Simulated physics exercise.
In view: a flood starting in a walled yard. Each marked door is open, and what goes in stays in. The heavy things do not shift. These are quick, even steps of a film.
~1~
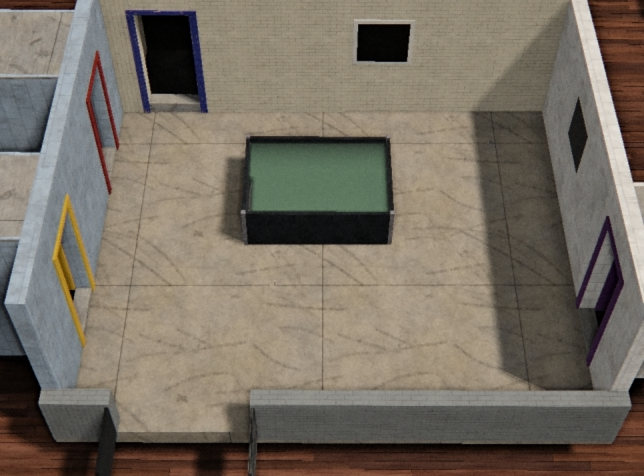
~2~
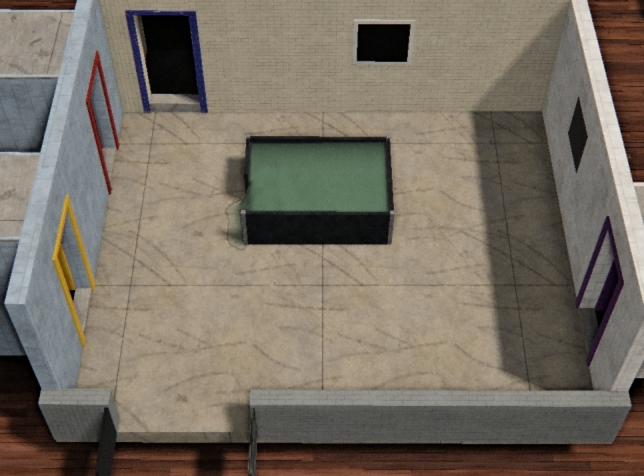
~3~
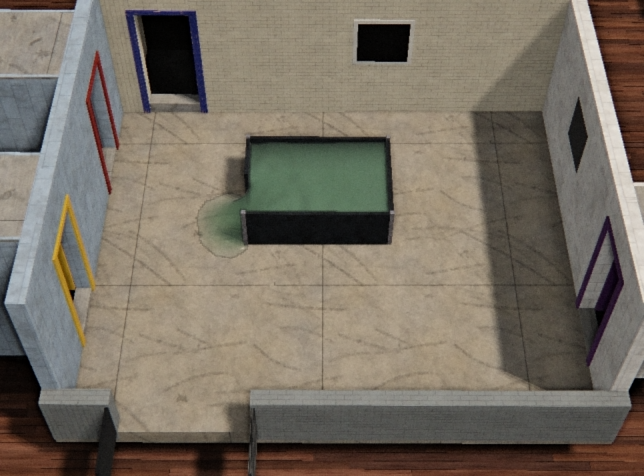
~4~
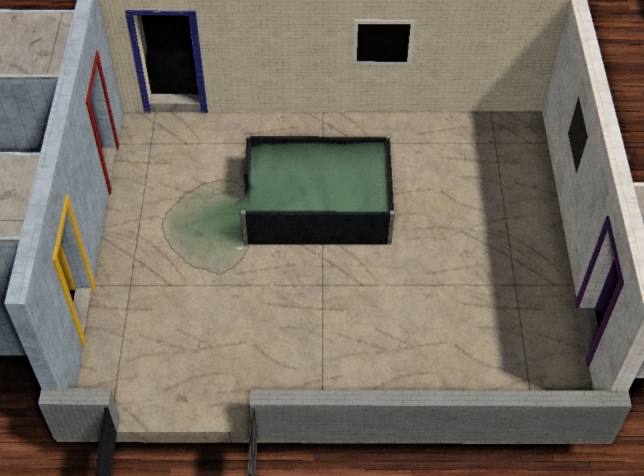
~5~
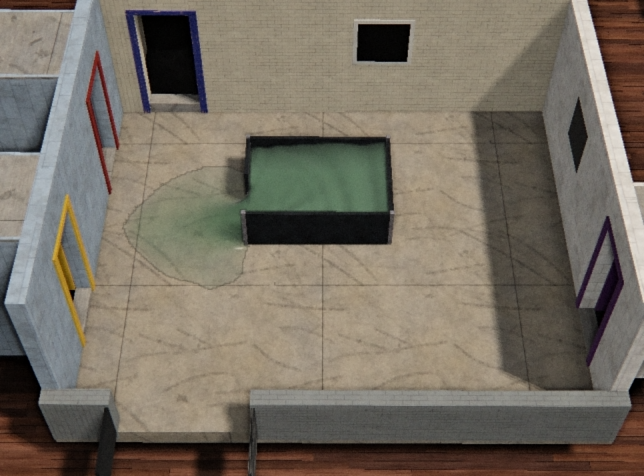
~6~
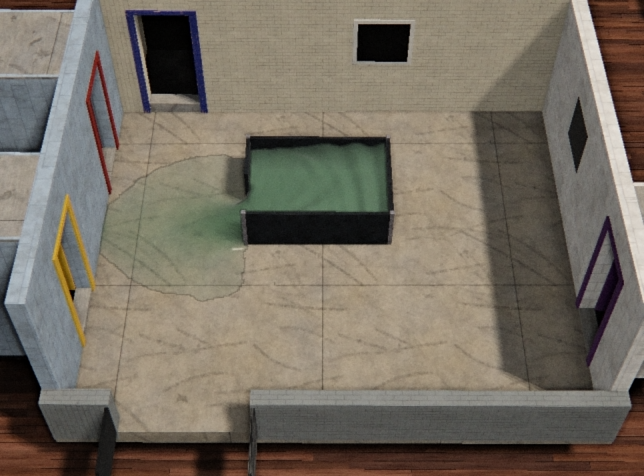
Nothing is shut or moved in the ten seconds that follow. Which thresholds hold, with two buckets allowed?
One by one: The red door floods; the purple door holds within the limit; the blue door holds within the limit; the yellow door floods.
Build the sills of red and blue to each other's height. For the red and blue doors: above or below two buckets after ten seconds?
One by one: The red door stays under; the blue door lets more in.
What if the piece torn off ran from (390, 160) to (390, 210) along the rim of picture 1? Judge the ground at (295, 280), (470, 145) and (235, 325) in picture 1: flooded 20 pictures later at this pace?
As listed: Not flooded, wet, no water.
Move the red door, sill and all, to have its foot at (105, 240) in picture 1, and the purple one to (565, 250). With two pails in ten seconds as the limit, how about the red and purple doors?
The red door lets more in; the purple door is under.
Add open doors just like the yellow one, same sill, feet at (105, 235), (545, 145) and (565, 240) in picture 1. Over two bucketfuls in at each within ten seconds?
One after the other: Passes that mark, keeps below it, is under.
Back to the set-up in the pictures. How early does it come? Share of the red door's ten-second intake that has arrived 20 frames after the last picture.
Near 70 in a hundred.
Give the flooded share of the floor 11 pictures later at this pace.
Close to 25 %.
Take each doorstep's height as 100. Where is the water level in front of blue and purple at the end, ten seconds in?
Roughly 30 per cent, then 70 per cent.
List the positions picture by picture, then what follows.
The open tank at (318, 177) is whole and still, in the first picture.
The front is at (239, 244), out from the gap at (248, 214), in the second picture.
Water pours out at (248, 214) and has run to (205, 210), in the third picture.
Water pours out at (248, 215) and has run to (167, 224), in the fourth picture.
Water pours out at (248, 215) and has run to (130, 230), in the fifth picture.
Water pours out at (248, 214) and has run to (101, 248), in the sixth picture.
A moment on, water covers 20 % of the floor; the red door under two buckets in, the purple door not reached, the blue door not reached, the yellow door wet at the sill, nothing in.
Next, water covers 25 % of the floor; the red door over two buckets in, the purple door not reached, the blue door wet at the sill, nothing in, the yellow door over two buckets in.
Then, water covers 35 % of the floor; the red door far over two buckets in, the purple door not reached, the blue door wet at the sill, nothing in, the yellow door over two buckets in.
Later, water covers 55 % of the floor; the red door far over two buckets in, the purple door not reached, the blue door wet at the sill, nothing in, the yellow door over two buckets in.
In the end, water covers 80 % of the floor; the red door far over two buckets in, the purple door wet at the sill, nothing in, the blue door wet at the sill, nothing in, the yellow door over two buckets in.
